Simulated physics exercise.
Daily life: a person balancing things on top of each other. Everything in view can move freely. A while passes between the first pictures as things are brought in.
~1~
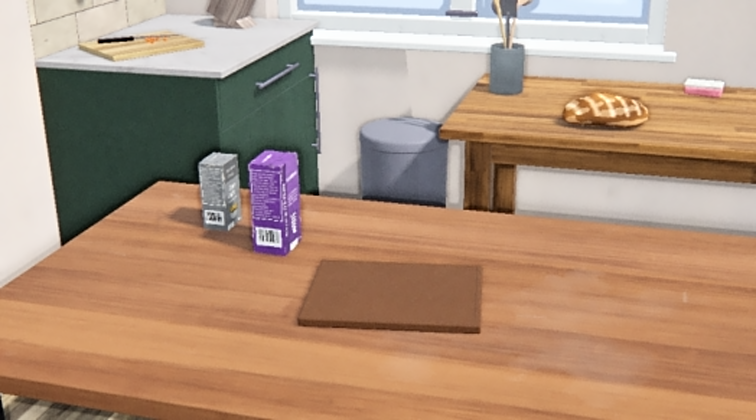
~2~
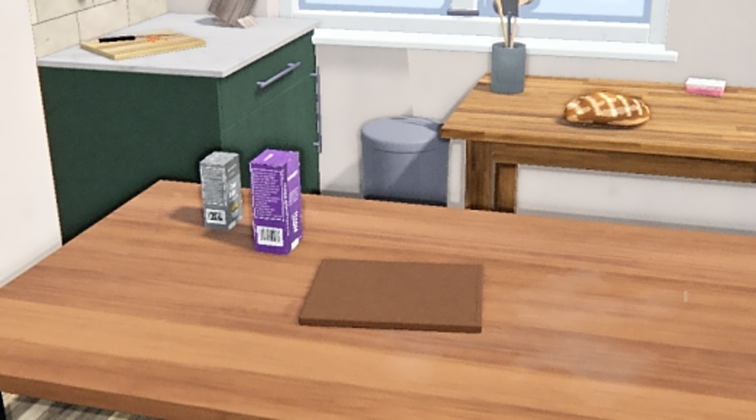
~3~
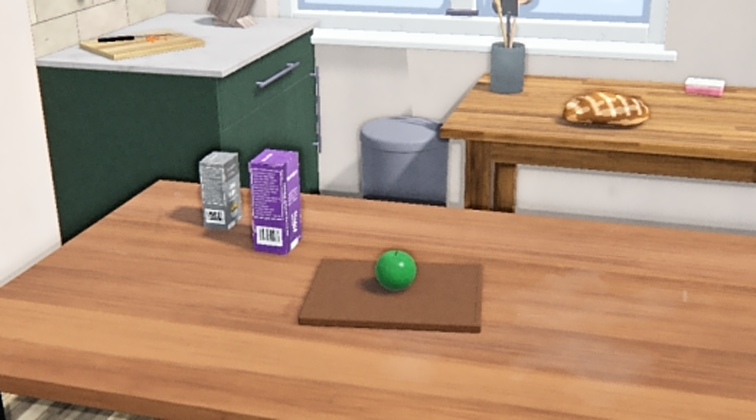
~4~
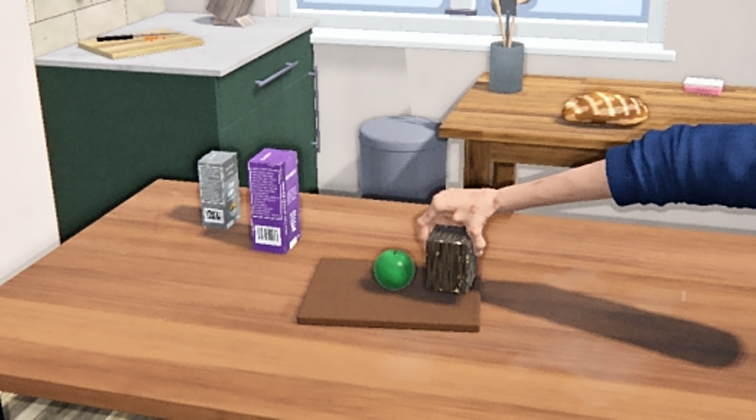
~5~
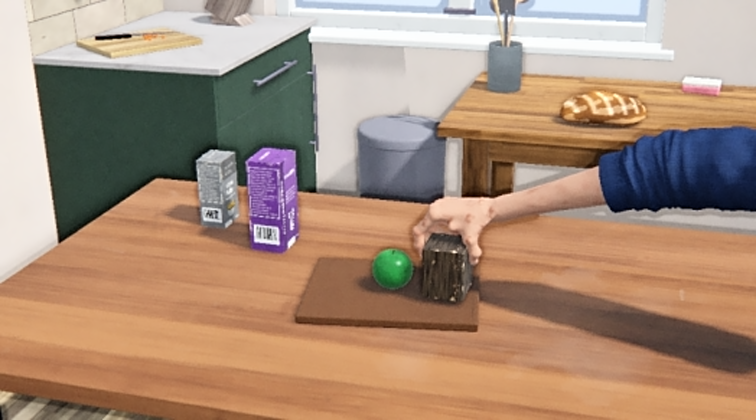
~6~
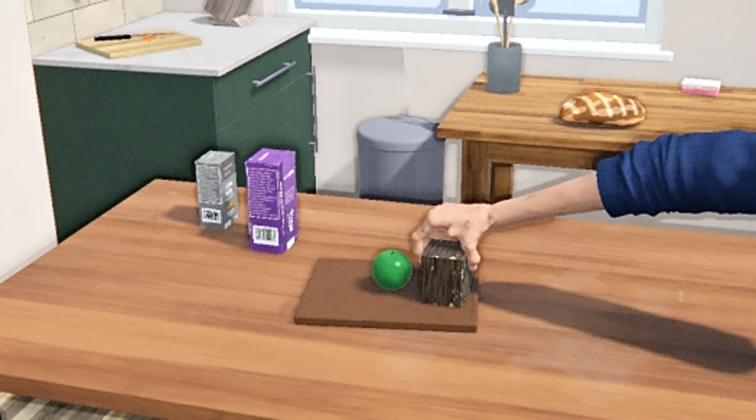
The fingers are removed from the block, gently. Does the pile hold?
The build stays upright.
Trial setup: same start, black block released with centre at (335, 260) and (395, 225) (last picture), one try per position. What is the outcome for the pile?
Try one: It stands firm; try two: It topples.
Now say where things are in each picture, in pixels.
The last thing is not in view yet, in the first frame.
The last thing is not in view yet; brown tray (396, 293), in the second frame.
The last thing is not in view yet; green apple (395, 270), in the third frame.
Coming down; black block (452, 257); brown tray (394, 292), in the fourth frame.
Coming down; black block (448, 265); green apple (393, 269), in the fifth frame.
Set down, still held; black block (447, 271); brown tray (392, 293), in the sixth frame.
Then, 0.30 s later than the last frame, all is still.
Then, 0.70 s later than the last frame, black block resting near (447, 271).
When it is over, all 5 as before. End places, in pixels of the last picture, black block near (447, 271). The pile stays up.
